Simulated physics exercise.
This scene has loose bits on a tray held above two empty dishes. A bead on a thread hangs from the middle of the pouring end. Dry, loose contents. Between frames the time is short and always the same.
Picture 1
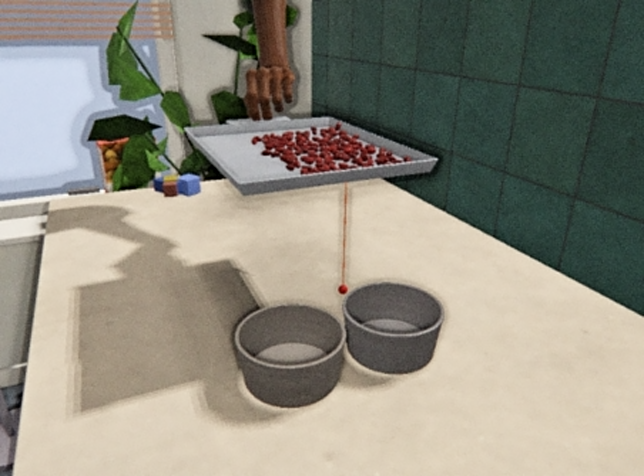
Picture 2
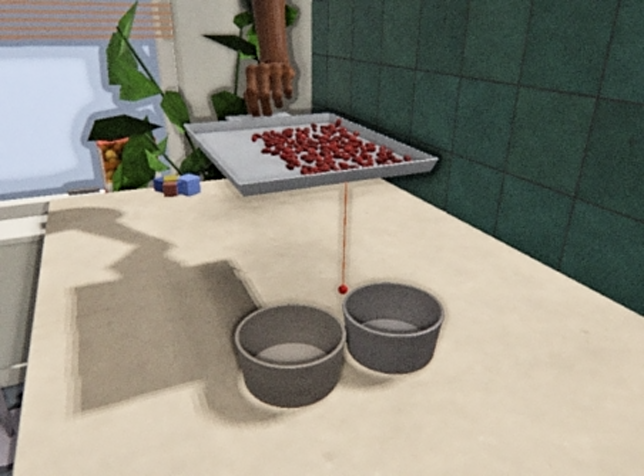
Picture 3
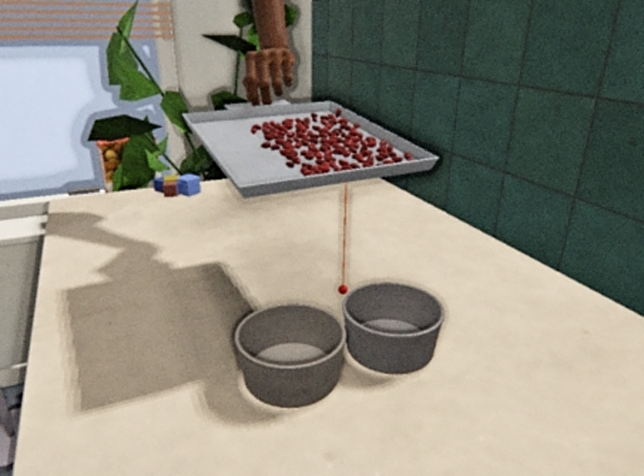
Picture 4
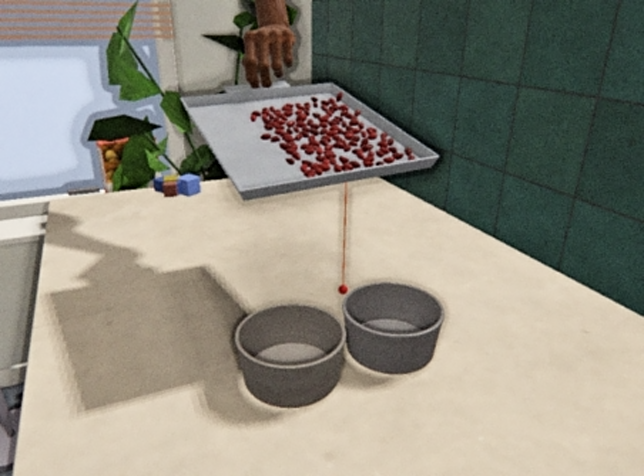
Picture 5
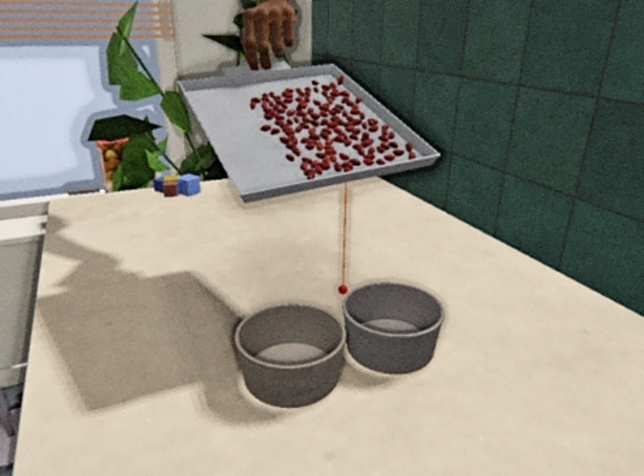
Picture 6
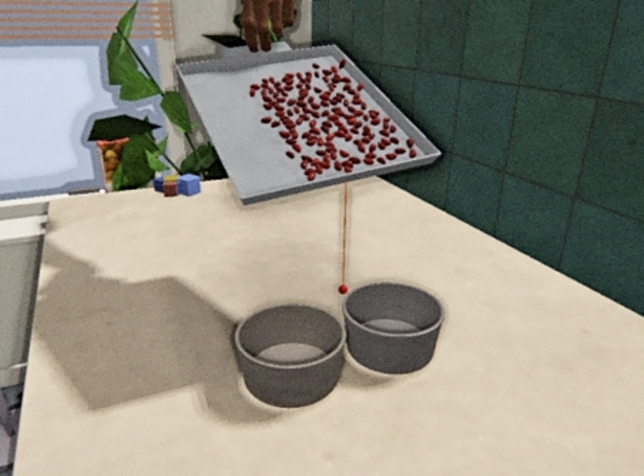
A brown robotic-looking hand at the far edge of a pale grey tray raises that edge steadily, so the tray slopes toward the viewer with its near left corner lowest. Scattered red beans stay spread across the tray, above two empty dark grey dishes and a red bead hanging on a thread. The fixed, slightly elevated view shows a beige counter, green tiled wall, leafy plant and bright window.
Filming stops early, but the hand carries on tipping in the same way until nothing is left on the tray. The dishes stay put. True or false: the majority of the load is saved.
True.
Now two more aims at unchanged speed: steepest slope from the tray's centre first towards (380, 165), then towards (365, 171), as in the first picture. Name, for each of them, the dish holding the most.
Rightward dish at the first place, Rightward dish at the second.
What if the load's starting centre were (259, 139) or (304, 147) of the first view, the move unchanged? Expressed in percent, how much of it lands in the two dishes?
About 60 % and 70 %.
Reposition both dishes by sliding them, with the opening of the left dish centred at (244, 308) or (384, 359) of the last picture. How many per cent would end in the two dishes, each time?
20 %, then 10 %.
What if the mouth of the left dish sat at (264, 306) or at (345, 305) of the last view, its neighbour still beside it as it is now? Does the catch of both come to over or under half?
Well, the minor share the first time and the minor share the second time.
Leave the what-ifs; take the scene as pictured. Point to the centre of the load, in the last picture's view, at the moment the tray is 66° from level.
Somewhere about (317, 174).
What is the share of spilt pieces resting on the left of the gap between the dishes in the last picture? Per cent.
That comes to about 50 per cent of the pieces.
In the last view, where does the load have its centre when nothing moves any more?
The centre settles at about (297, 373).
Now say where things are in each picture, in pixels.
In the first frame, corners of the pouring end at (243, 181) and (431, 159), level; middle of the load at (323, 149), kidney beans; left dish at (312, 382); right dish at (419, 350); bead on its thread at (343, 290).
In the second frame, corners of the pouring end at (243, 182) and (431, 158), level; middle of the load at (323, 147).
In the third frame, corners of the pouring end at (243, 184) and (432, 157), tipped barely, lowest at the left corner; middle of the load at (324, 140).
In the fourth frame, corners of the pouring end at (243, 187) and (433, 155), tipped a little, lowest at the left corner; middle of the load at (324, 131).
In the fifth frame, corners of the pouring end at (244, 191) and (434, 153), tipped clearly, lowest at the left corner; middle of the load at (315, 124).
In the sixth frame, corners of the pouring end at (244, 194) and (435, 152), tipped clearly, lowest at the left corner; middle of the load at (316, 115); left dish at (312, 382); right dish at (419, 350).
Soon after the last picture, tray tipped steeply; most on the tray; a small part in the air.
A little later, tray tipped past a quarter turn; a stray few on the tray; about half in the left dish; a small part in the right dish; about a quarter outside both; about a quarter in the air.
Later still, tray tipped past a quarter turn; about two thirds in the left dish; about a quarter in the right dish; about a quarter outside both.
At rest, tray tipped past a quarter turn; about two thirds in the left dish; about a quarter in the right dish; about a quarter outside both.
